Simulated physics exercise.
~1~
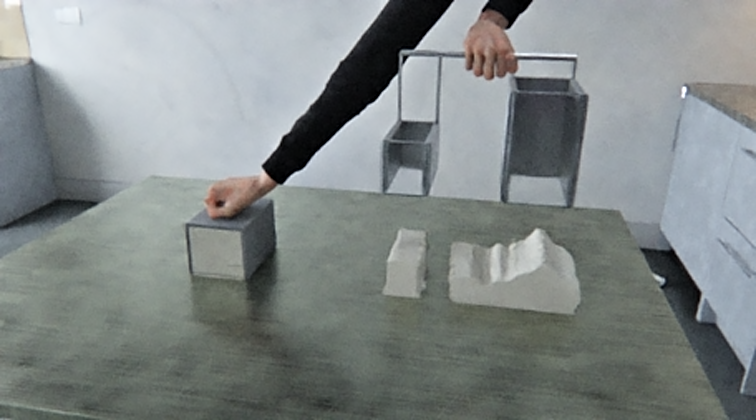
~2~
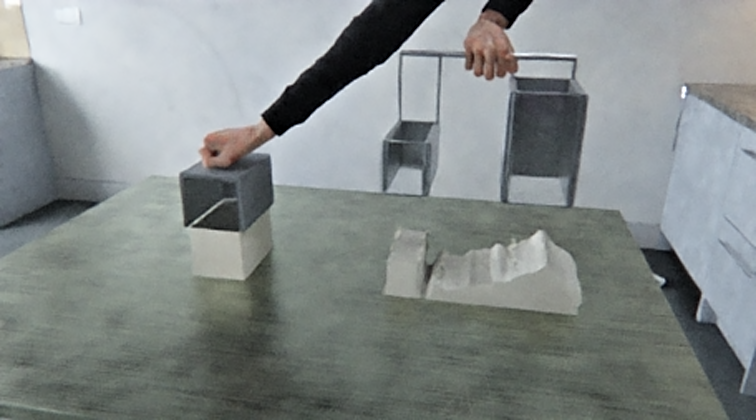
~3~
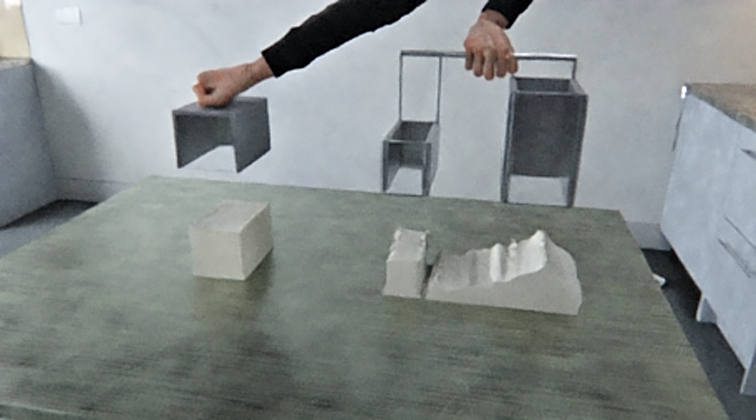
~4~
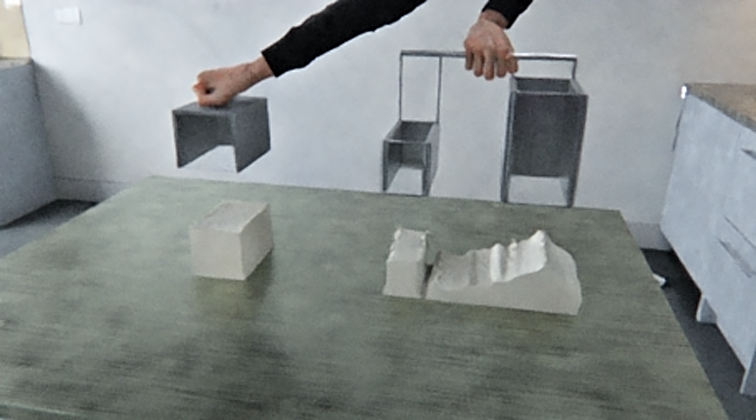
A hand lifts a grey tin straight up, leaving a pale block standing on the table.
